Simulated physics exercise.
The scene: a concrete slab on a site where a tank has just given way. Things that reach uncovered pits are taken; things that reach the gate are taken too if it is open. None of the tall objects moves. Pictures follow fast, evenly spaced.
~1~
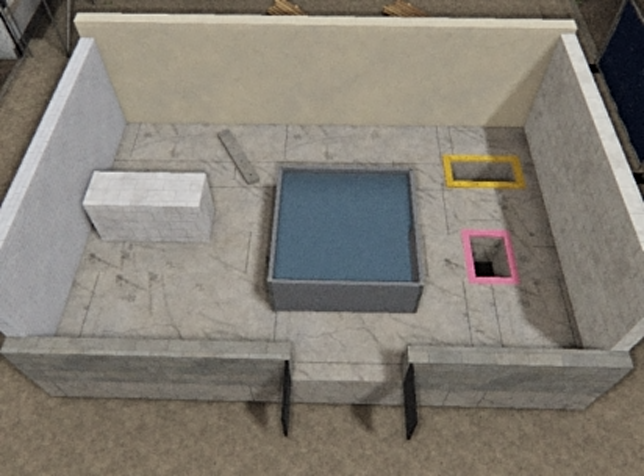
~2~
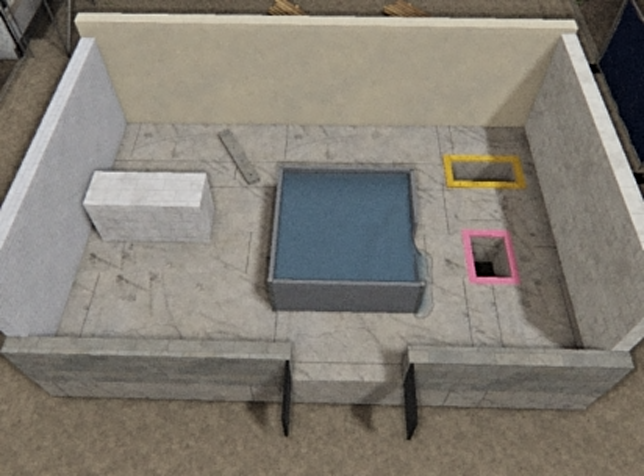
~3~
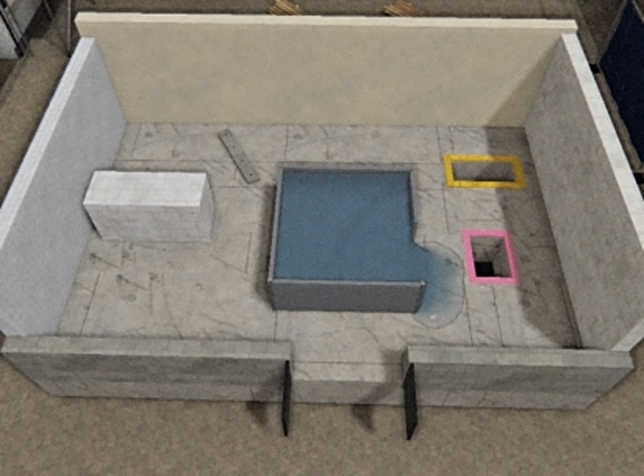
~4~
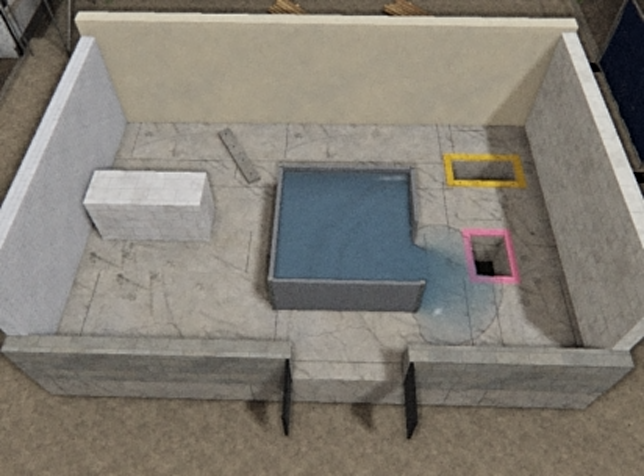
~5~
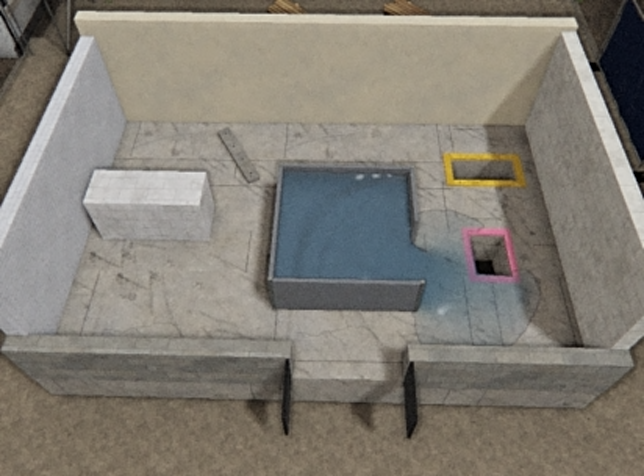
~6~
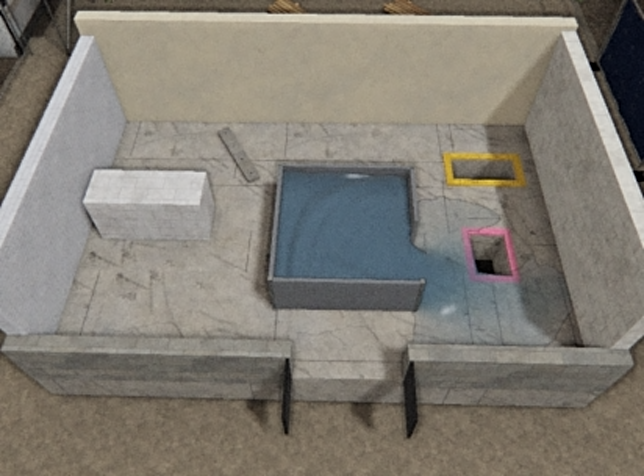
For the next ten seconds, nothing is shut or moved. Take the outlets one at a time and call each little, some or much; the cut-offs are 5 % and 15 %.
In order: The gate catches little; the yellow pit catches some; the pink pit catches much.
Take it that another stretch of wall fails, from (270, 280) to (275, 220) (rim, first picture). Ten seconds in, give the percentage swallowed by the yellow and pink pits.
Yellow 0 %, pink 2 %.
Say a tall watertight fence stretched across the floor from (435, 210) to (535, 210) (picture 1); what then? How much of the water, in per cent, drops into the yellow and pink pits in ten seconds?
Yellow 2 %, pink 45 %.
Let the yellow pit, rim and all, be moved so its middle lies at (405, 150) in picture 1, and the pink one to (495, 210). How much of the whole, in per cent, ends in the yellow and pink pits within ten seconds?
Yellow 4%, pink 35%.
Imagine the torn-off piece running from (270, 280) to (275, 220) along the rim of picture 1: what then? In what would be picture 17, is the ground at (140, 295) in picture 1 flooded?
It would be soaked by then.
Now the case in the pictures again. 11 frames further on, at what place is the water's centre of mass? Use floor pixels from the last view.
About (397, 266).
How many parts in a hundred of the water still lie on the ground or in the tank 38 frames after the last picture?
Roughly 60 per cent.
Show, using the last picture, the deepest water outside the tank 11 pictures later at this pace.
I'd go with (523, 322) as the deepest place.
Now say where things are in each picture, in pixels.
In the first picture, the open tank at (346, 224) is whole and still.
In the second picture, water pours out at (412, 272) and has run to (418, 315).
In the third picture, water pours out at (412, 273) and has run to (452, 256).
In the fourth picture, the front is at (498, 289), out from the gap at (412, 273).
In the fifth picture, the front is at (535, 289), out from the gap at (412, 272).
In the sixth picture, water pours out at (412, 271) and has run to (569, 303).
A moment on, water covers 15 % of the floor; the gate 0 %, the yellow pit 0 %, the pink pit 7 %.
Next, water covers 20 % of the floor; the gate 0 %, the yellow pit 0 %, the pink pit 12 %.
Then, water covers 30 % of the floor; the gate 0 %, the yellow pit 3 %, the pink pit 20 %.
Later, water covers 55 % of the floor; the gate 1 %, the yellow pit 9 %, the pink pit 30 %.
In the end, water covers 80 % of the floor; the gate 1 %, the yellow pit 12 %, the pink pit 39 %.
